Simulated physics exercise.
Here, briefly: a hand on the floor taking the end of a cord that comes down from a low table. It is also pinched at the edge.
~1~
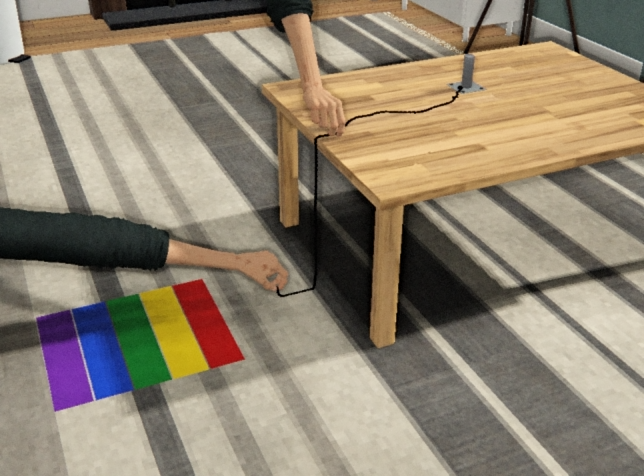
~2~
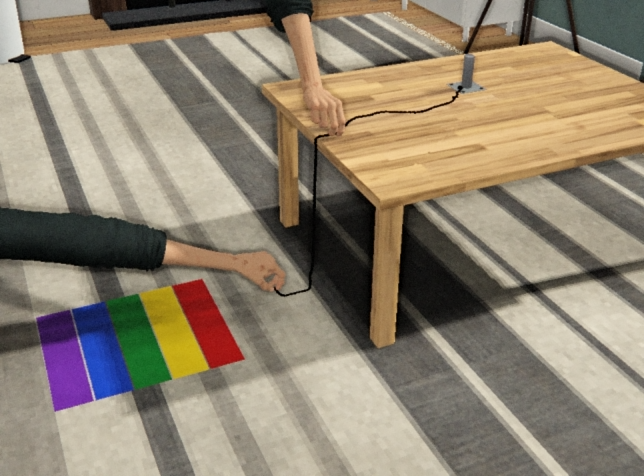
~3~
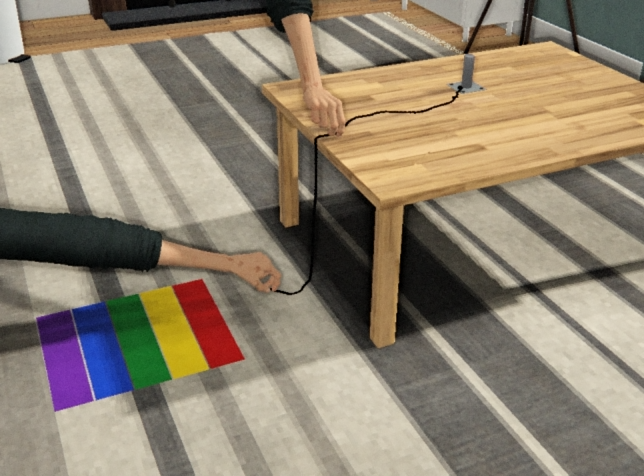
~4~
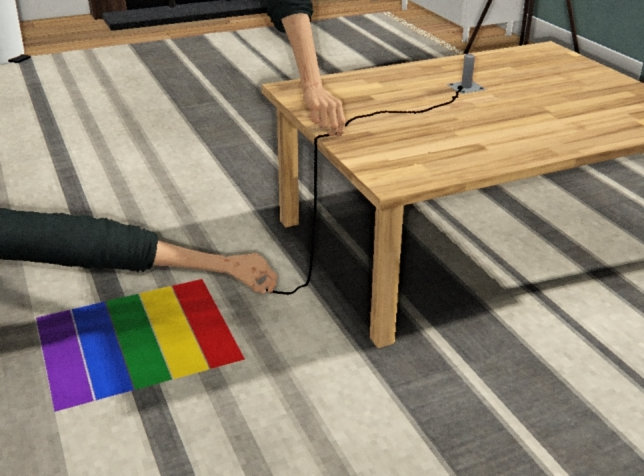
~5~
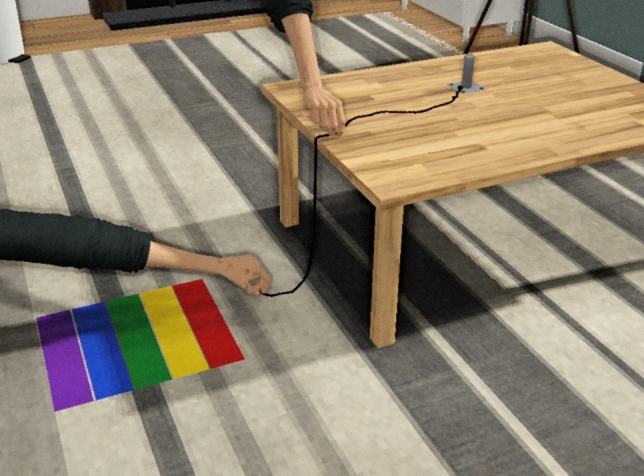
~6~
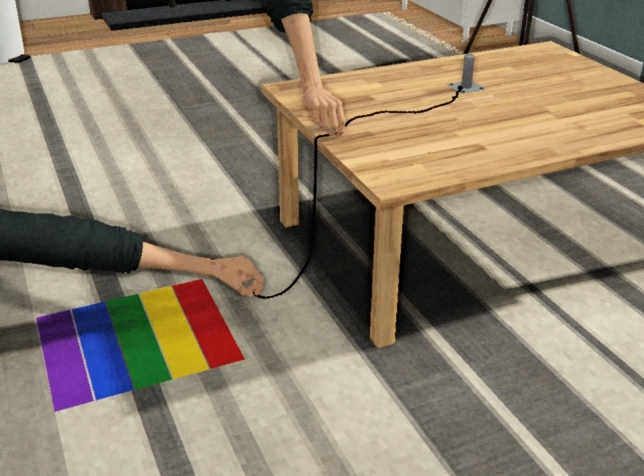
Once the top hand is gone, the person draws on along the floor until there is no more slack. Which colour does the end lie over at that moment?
It lies over green.
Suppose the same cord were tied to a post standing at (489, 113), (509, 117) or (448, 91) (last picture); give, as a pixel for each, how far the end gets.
In order, near (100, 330), (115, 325) and (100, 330).
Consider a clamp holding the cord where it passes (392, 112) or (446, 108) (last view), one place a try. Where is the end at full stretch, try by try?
(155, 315) and (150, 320).
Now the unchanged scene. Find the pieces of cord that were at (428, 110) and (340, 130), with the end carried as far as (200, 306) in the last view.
Positions: (399, 104) for the first, (312, 134) for the second.
Soon after, end near (200, 306); over red.
After that, end near (158, 317); over yellow.
At the stop, end near (131, 323); over green. The end stops over the green strip.
